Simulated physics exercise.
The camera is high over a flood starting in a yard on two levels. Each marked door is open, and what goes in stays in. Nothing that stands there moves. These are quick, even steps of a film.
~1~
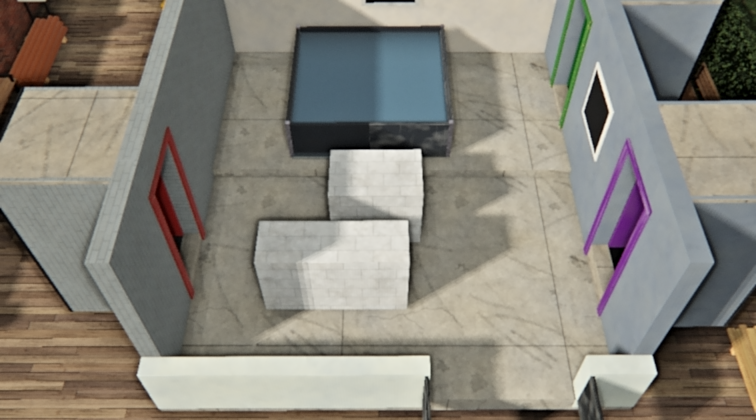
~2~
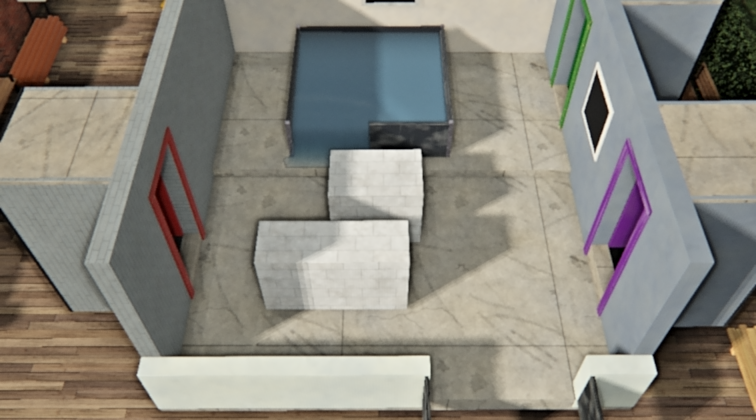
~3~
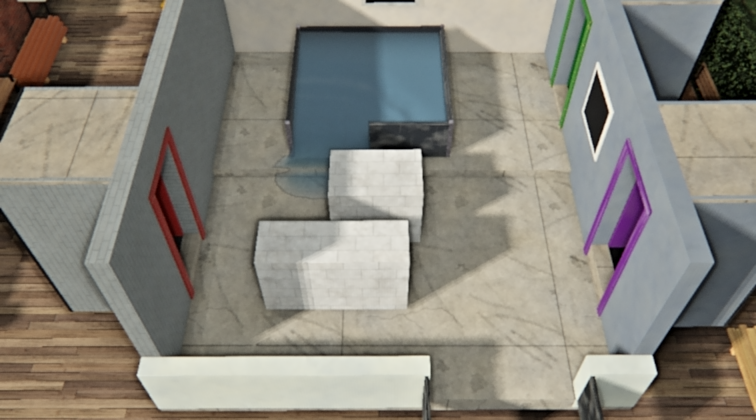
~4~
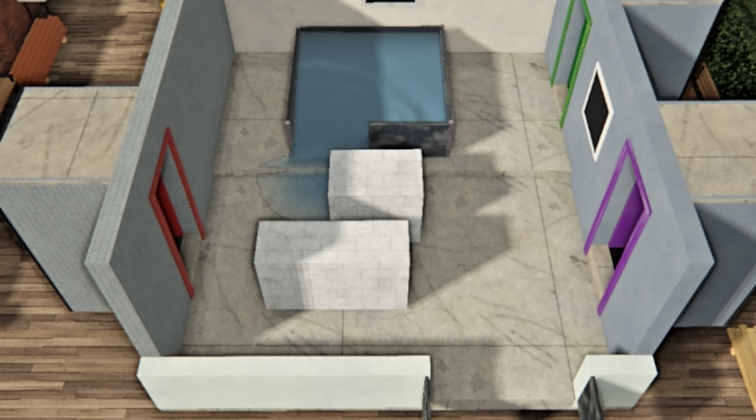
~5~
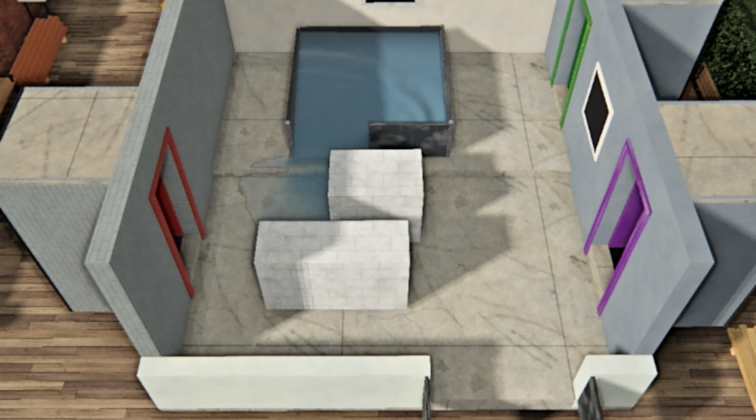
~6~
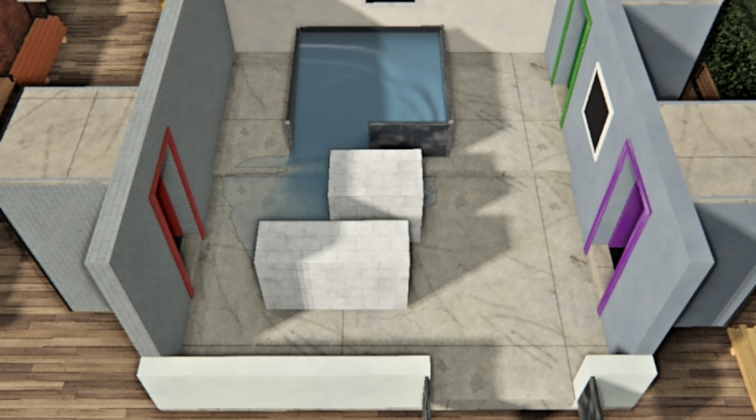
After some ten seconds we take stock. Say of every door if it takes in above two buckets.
In the end: The red door takes more than that; the purple door stays under that; the green door stays under that.
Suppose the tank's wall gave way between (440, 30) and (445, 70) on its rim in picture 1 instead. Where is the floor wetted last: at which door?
Last comes the red door.
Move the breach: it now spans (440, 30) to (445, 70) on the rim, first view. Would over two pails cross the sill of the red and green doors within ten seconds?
In short: Red stays under, green goes over.
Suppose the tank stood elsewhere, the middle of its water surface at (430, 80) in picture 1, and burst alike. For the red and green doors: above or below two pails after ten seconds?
One by one: Red is under; green holds.
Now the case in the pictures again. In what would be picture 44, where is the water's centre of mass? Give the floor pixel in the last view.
At about (388, 208).
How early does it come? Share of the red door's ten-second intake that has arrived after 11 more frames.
I make it 25 per cent.
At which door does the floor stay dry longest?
That is the one in green.
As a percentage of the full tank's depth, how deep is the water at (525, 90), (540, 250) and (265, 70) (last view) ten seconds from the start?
In turn 2, 25 and 0 in a hundred.
A moment on, water covers 25 % of the floor; the red door wet at the sill, nothing in, the purple door not reached, the green door not reached.
Next, water covers 40 % of the floor; the red door over two buckets in, the purple door not reached, the green door not reached.
Then, water covers 60 % of the floor; the red door far over two buckets in, the purple door wet at the sill, nothing in, the green door not reached.
Later, water covers 65 % of the floor; the red door far over two buckets in, the purple door wet at the sill, nothing in, the green door wet at the sill, nothing in.
In the end, water covers 70 % of the floor; the red door far over two buckets in, the purple door wet at the sill, nothing in, the green door wet at the sill, nothing in.
